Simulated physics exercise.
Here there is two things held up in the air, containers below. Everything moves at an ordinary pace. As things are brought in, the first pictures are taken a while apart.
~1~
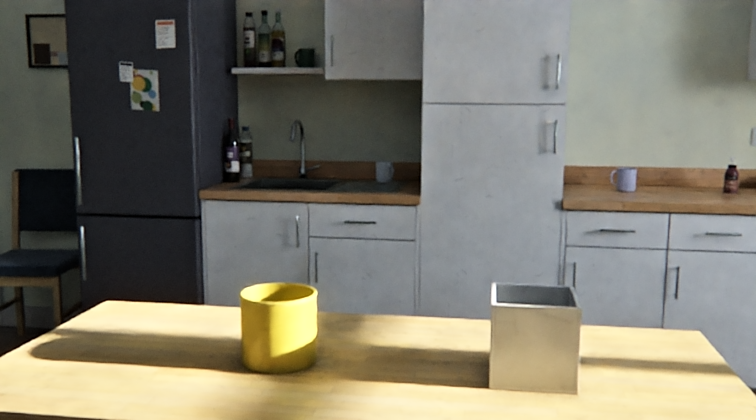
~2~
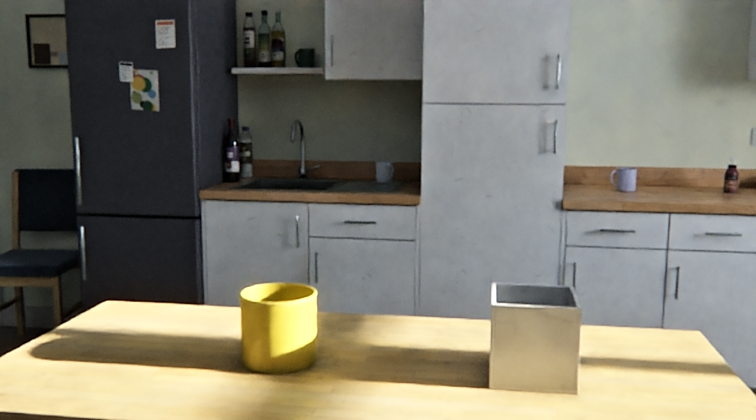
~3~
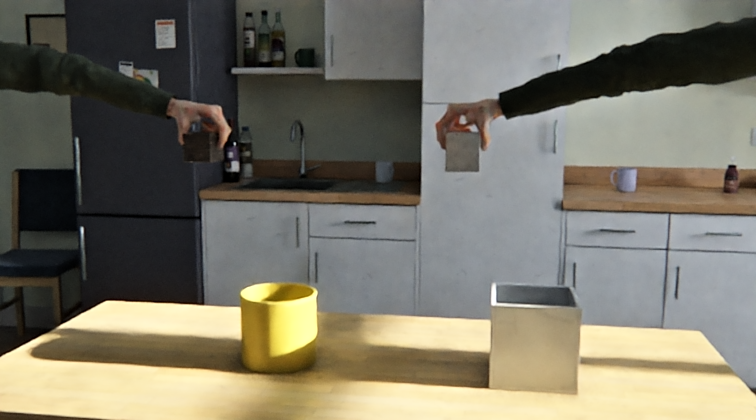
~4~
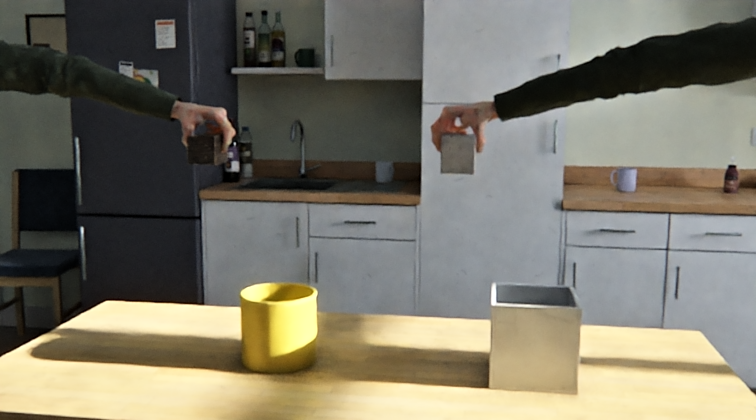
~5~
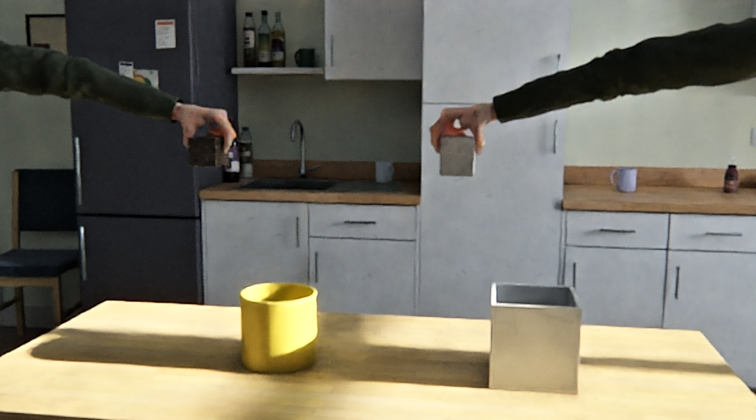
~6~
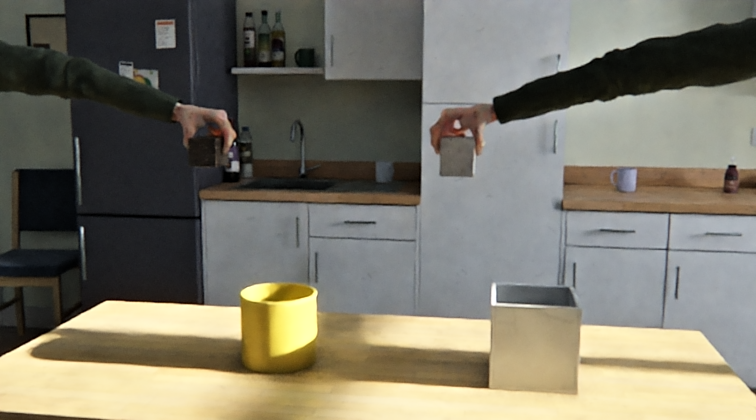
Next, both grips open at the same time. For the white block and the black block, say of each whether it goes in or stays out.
White block: Out; black block: Out.
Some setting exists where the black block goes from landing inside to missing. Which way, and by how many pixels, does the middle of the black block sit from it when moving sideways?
Shift: 36 px, rightward.
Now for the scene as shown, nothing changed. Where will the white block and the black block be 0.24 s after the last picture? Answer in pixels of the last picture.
The white block is at (456, 251) and the black block at (211, 241).
Then, 0.24 s on from there, white block on its way down near (456, 251); black block on its way down near (211, 242).
In the end, the white block ends up outside, near (453, 354); the black block ends up outside, near (214, 344).
